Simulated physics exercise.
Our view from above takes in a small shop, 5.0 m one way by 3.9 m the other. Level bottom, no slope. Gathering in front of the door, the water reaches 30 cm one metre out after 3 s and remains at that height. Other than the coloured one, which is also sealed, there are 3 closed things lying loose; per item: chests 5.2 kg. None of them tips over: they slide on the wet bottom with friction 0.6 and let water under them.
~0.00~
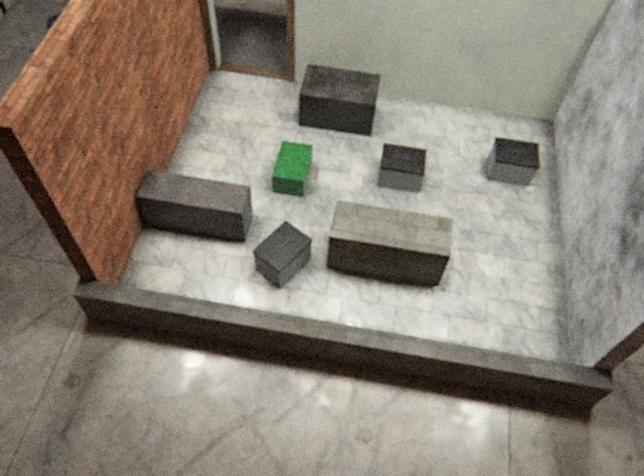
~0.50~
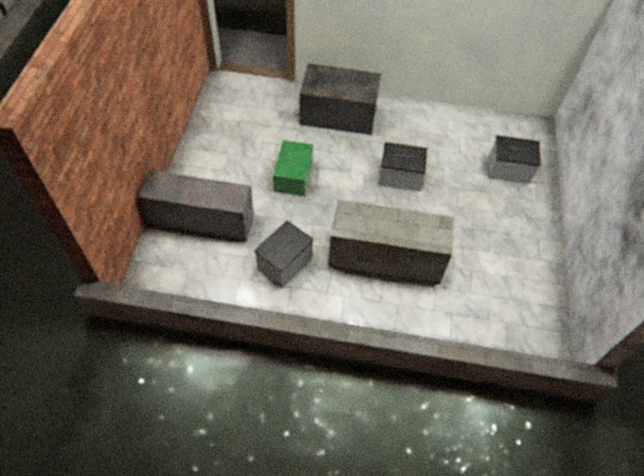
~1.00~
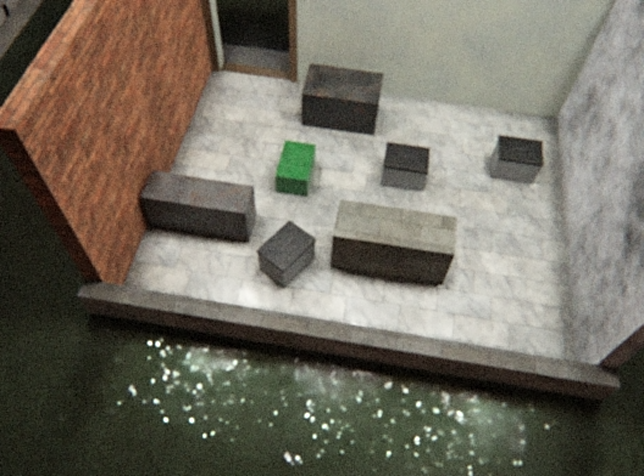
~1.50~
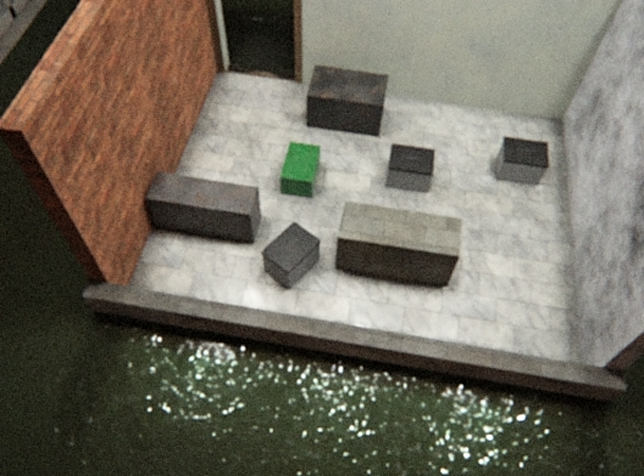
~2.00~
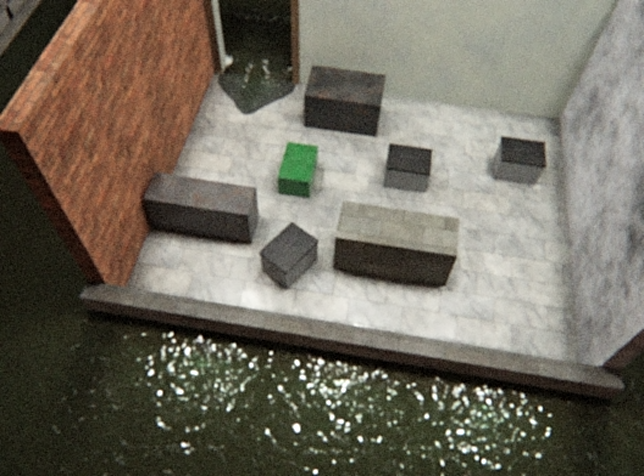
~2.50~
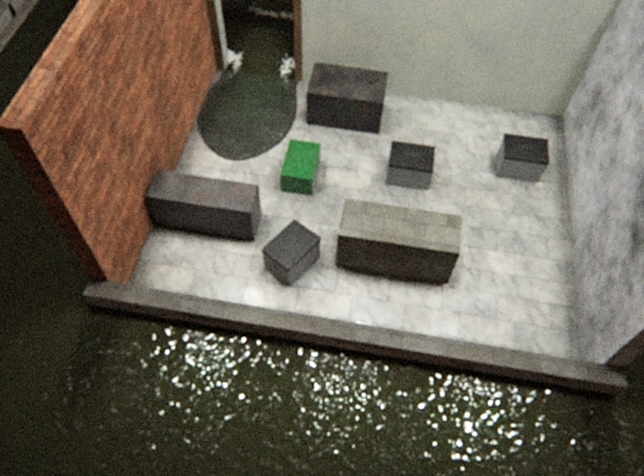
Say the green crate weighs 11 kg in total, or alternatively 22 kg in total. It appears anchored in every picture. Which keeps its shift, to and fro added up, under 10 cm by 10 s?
Neither works.
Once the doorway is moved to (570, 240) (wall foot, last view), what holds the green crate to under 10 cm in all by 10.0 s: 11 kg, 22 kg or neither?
Well, then both options come up short.
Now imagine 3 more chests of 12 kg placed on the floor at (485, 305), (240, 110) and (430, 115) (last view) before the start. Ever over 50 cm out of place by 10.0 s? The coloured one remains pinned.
One by one: Not far enough, too far and not far enough.
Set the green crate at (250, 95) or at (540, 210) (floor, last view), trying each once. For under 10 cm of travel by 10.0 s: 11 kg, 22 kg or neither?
The first time both options come up short; the second time both options come up short.
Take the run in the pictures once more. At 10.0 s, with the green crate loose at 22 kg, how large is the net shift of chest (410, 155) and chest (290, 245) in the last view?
They sit 140 cm and 250 cm away, in the order given.
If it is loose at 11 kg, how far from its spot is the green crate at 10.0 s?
About 300 cm.
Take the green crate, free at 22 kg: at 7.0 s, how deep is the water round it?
Depth: Approx. 7 cm.
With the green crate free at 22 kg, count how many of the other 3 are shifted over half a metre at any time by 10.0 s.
Count: 3.
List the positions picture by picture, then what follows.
In the first frame, the green crate at (293, 160) rests on the ground; 0.0 m2 under water; 0 of 4 have shifted.
In the second frame, the green crate at (294, 159) rests on the ground; water covers 0.0 m2; 0 of 4 have shifted.
In the third frame, the green crate at (296, 160) rests on the ground; 0.0 m2 under water; 0 of 4 have shifted.
In the fourth frame, the green crate at (301, 161) rests on the ground; 0.0 m2 under water; 0 of 4 have shifted.
In the fifth frame, the green crate at (298, 161) rests on the ground; water covers 0.5 m2; 0 of 4 have shifted.
In the sixth frame, the green crate at (301, 159), on the bottom; 1.7 m2 under water; 0 of 4 have shifted.
After 3.5 s the green crate would be 11 cm from its start with 11 kg and 0 cm from its start with 22 kg; 5 cm of water round it then.
After 4.5 s the green crate would be 77 cm from its start with 11 kg and 21 cm from its start with 22 kg; 6 cm of water round it then.
After 7.0 s the green crate would be 273 cm from its start with 11 kg and 179 cm from its start with 22 kg; 7 cm of water round it then.
After 10.0 s the green crate would be 298 cm from its start with 11 kg and 288 cm from its start with 22 kg; 13 cm of water round it then.
